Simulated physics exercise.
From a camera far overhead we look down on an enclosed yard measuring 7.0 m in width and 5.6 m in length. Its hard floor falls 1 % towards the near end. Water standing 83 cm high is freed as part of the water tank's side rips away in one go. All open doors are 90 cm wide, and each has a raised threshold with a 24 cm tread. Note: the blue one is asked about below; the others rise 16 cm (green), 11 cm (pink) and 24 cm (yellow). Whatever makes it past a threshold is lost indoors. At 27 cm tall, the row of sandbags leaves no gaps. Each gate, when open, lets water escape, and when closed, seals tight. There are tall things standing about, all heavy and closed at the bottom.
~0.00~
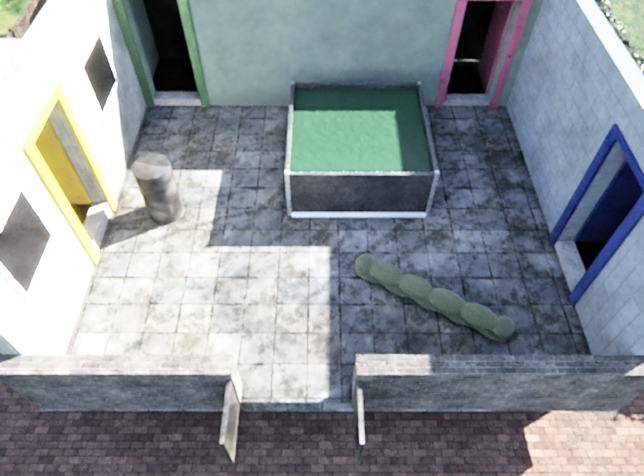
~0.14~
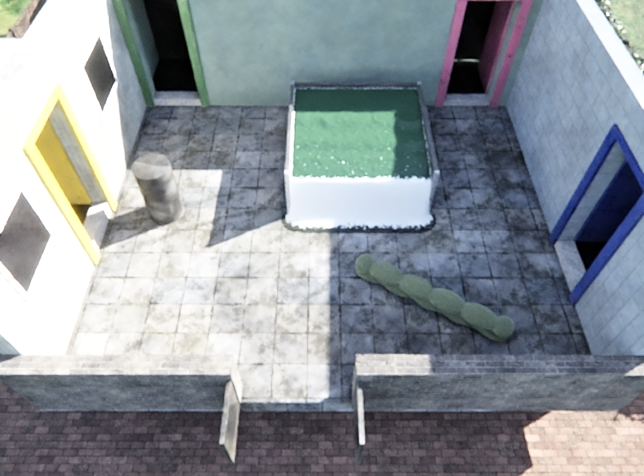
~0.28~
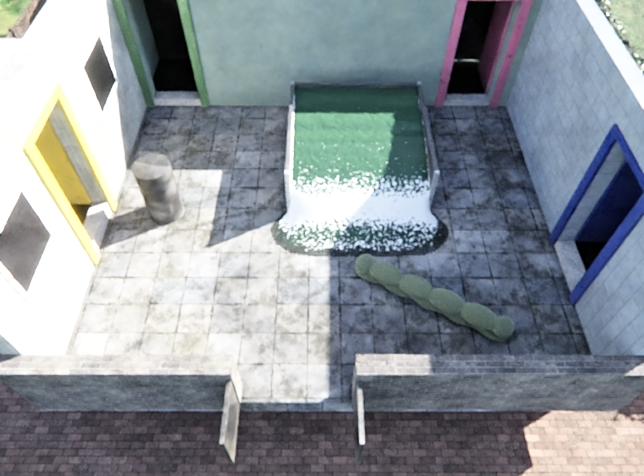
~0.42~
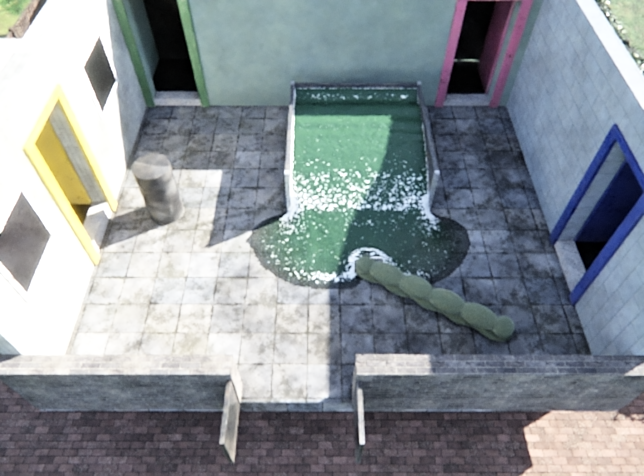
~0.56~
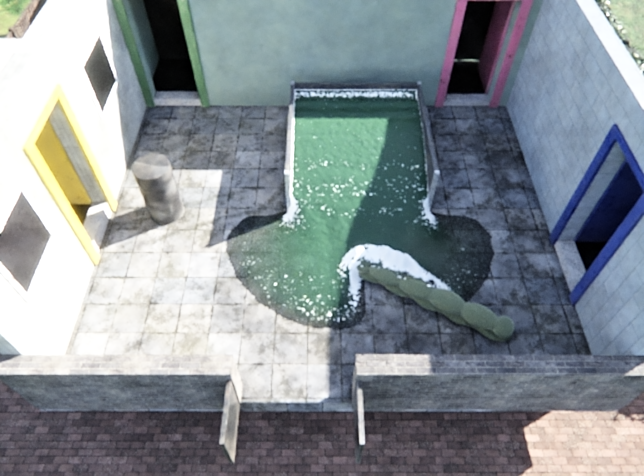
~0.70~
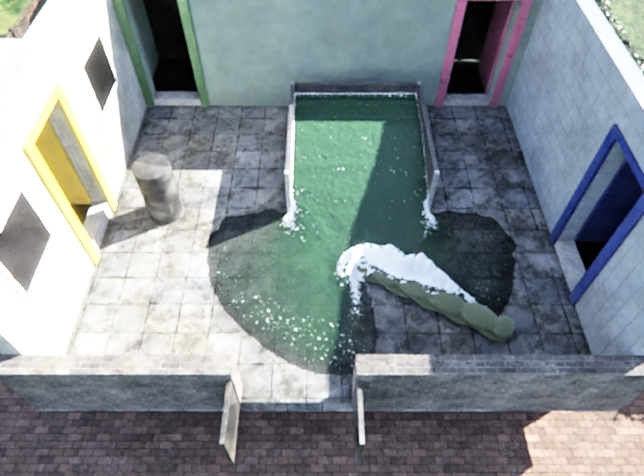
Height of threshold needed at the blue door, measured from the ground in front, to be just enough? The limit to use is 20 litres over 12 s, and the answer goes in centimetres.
Approximately 28 cm.
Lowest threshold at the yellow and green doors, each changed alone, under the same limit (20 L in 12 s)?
Close to 11.0 cm (yellow) and close to 11.0 cm (green).
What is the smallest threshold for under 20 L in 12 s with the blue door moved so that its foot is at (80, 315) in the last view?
20 cm.
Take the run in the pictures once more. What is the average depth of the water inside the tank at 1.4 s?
Around 40 centimetres.
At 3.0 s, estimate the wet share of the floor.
I'd say near 55 percent.
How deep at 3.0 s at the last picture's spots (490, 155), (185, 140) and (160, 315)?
Close to 1, 0 and 3 cm, one after the other.
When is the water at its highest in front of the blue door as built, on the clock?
Around 2.8 s, give or take.
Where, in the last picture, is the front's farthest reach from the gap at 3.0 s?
I'd put the front's tip around (56, 383).
After 1.4 s water covers 40 % of the floor, deepest (51 cm) near (371, 257); 8 cm at the blue door, 0 litres in over its 16 cm threshold.
After 3.0 s water covers 55 % of the floor, deepest (37 cm) near (70, 383); 31 cm at the blue door, 87 litres in over its 16 cm threshold.
After 12.0 s water covers 95 % of the floor, deepest (14 cm) near (492, 384); 7 cm at the blue door, 146 litres in over its 16 cm threshold.
At the blue door as built, the water arrived by 1.3 s and peaked near 31 cm at 2.8 s.
Run again over the same 12 s with other heights there, 39 litres in over 25 cm, 4 litres over 34 cm. The limit of 20 litres is kept from about 28 cm up.
